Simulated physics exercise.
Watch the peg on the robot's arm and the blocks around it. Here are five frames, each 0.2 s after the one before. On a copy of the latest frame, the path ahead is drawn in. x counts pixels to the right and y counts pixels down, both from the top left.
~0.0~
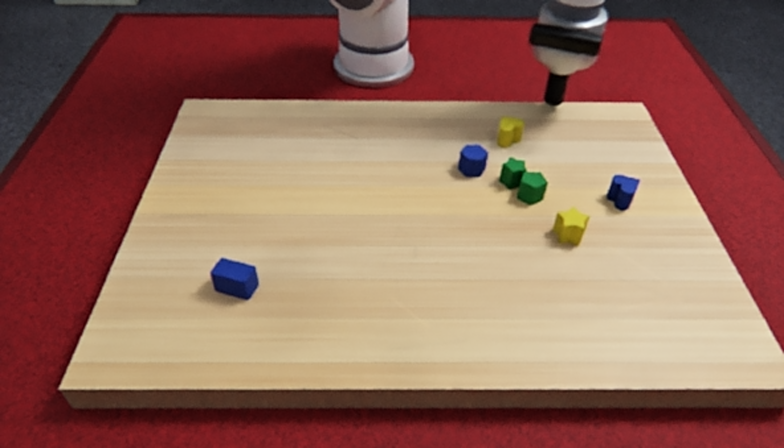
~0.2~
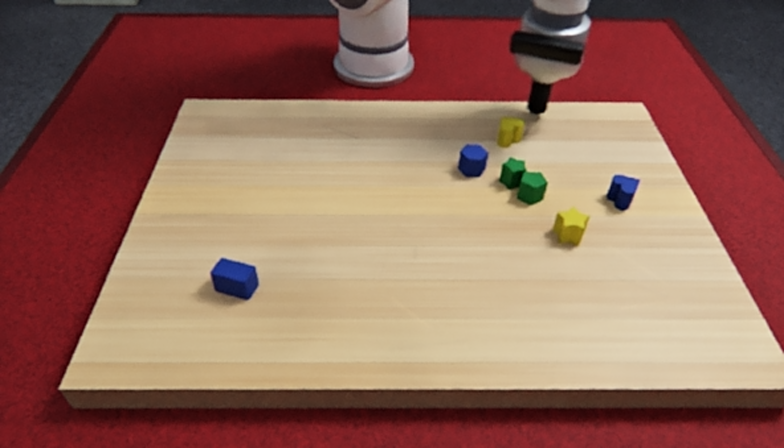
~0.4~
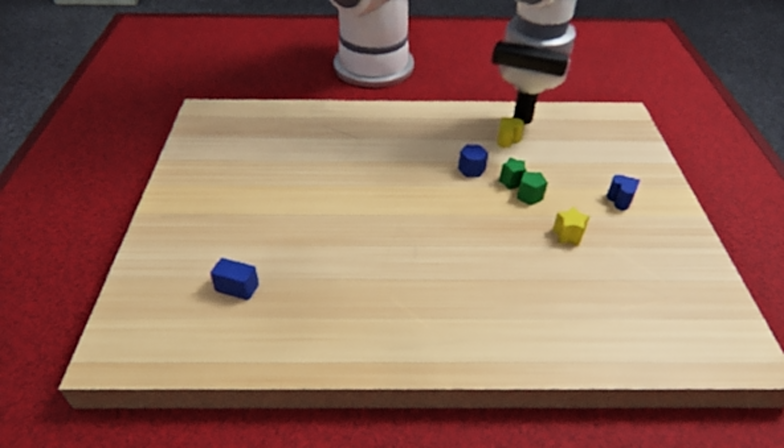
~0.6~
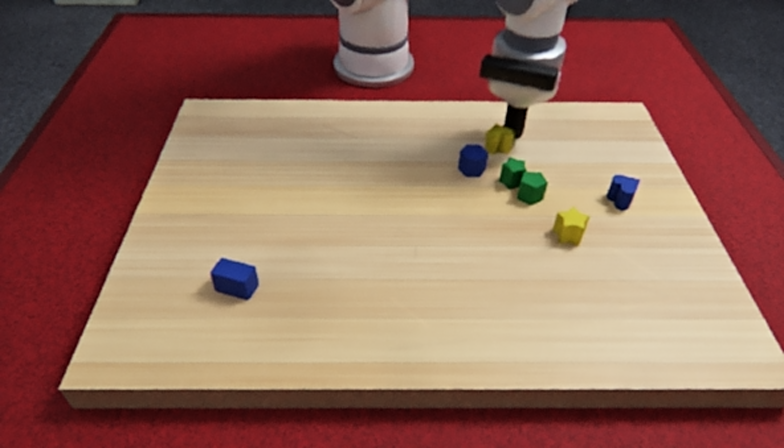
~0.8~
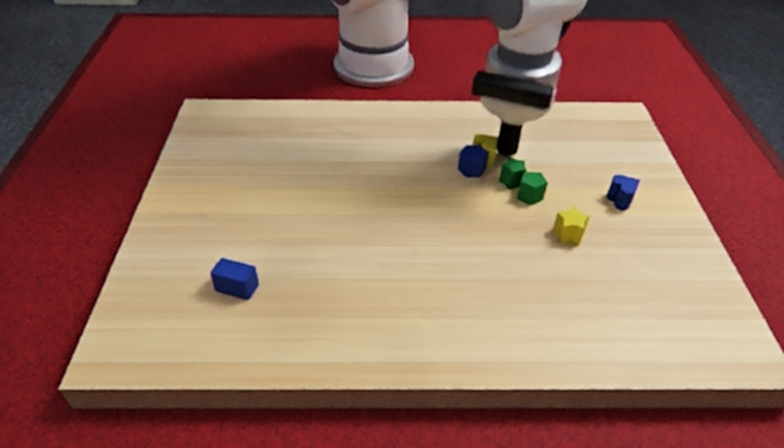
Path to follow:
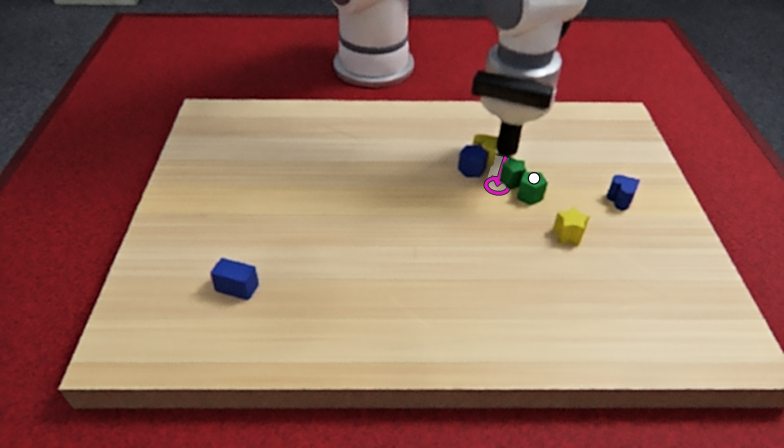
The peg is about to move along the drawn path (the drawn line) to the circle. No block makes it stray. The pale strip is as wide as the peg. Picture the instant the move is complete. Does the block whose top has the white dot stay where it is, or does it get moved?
By then it is displaced.
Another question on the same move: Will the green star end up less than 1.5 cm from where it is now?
No, I don't think so.
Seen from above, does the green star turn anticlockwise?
Yes, that is what happens.
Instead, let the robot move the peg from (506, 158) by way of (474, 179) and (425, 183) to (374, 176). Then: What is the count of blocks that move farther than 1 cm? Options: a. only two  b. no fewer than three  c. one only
I choose a.
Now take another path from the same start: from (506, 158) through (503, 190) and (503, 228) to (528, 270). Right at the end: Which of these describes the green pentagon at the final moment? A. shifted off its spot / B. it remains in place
Choice A: Shifted off its spot.
Drawn move, straight from (506, 158) to (497, 186); the dot is on the green pentagon.
What follows on the original path. Halfway along, peg at (502, 165); blue hexagon at (472, 152); green star at (517, 168), turned 15° anticlockwise; green pentagon at (537, 181).
At the end, peg at (498, 179); blue hexagon at (472, 152); yellow heart still; green star at (520, 177), turned 65° anticlockwise; green pentagon at (544, 184).
